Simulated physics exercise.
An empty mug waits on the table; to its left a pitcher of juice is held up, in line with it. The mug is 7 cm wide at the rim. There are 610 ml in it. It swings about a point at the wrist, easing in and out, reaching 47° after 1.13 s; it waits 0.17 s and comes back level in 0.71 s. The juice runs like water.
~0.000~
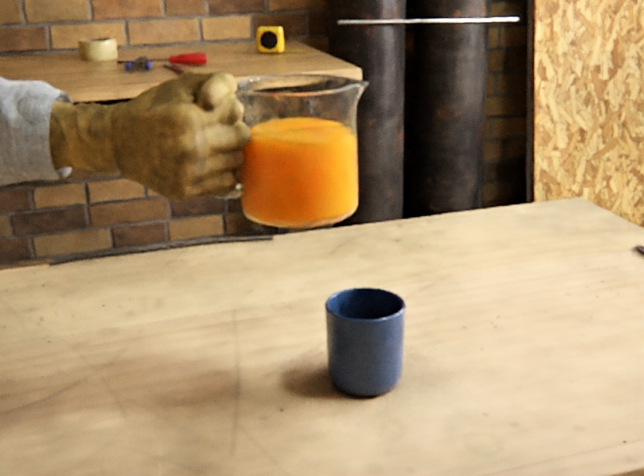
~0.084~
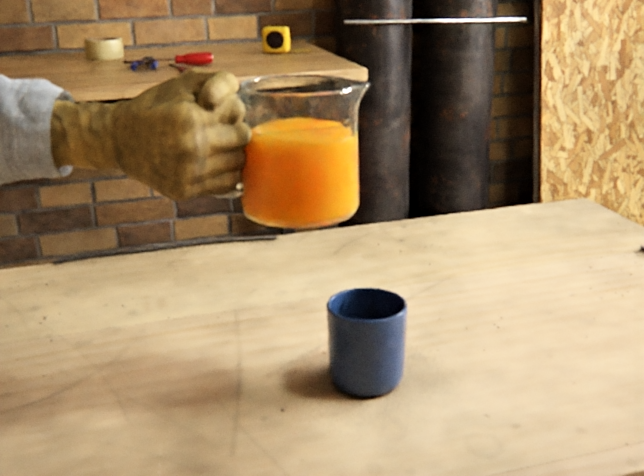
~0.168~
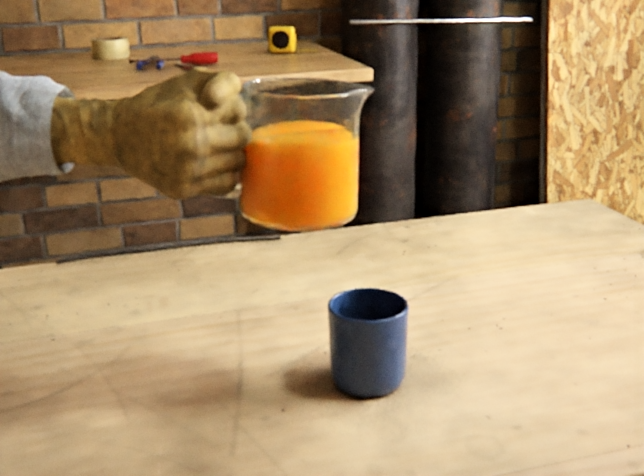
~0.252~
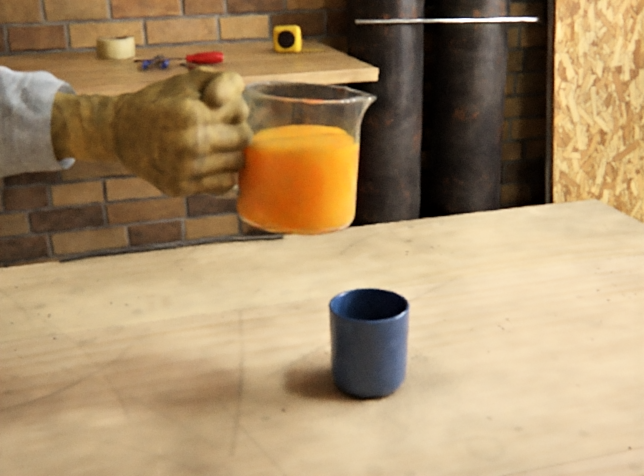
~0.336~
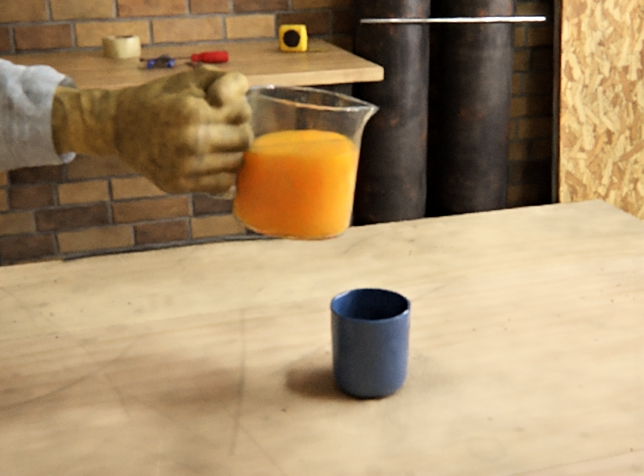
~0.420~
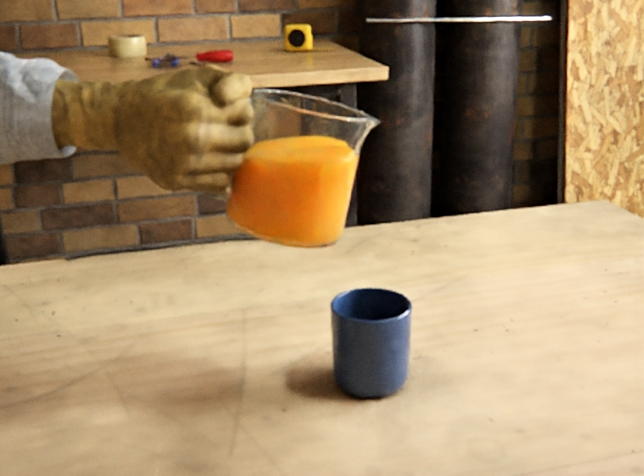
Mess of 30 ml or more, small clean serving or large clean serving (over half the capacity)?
Result: Less than half of what it can hold, clean.
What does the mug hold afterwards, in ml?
Some 50 ml.
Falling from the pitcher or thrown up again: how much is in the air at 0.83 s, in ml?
About 0 ml.
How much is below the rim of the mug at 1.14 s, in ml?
About 10 ml.
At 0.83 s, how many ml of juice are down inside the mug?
Close to 0 ml.
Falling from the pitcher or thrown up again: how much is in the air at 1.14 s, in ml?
Close to 15 ml.
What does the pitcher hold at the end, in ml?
Some 550 ml.
After 0.83 s the tilt is 39° and the mug has 0 ml, the pitcher 610 ml, and 0 ml is on the table.
After 1.14 s the tilt is 47° and the mug has 10 ml, the pitcher 585 ml, and 0 ml is on the table.
After 1.45 s the tilt is 42° and the mug has 45 ml, the pitcher 550 ml, and 0 ml is on the table.
After 1.80 s the tilt is 10° and the mug has 55 ml, the pitcher 550 ml, and 5 ml is on the table.
In the end the mug has 55 ml, the pitcher 550 ml, and 10 ml is on the table.
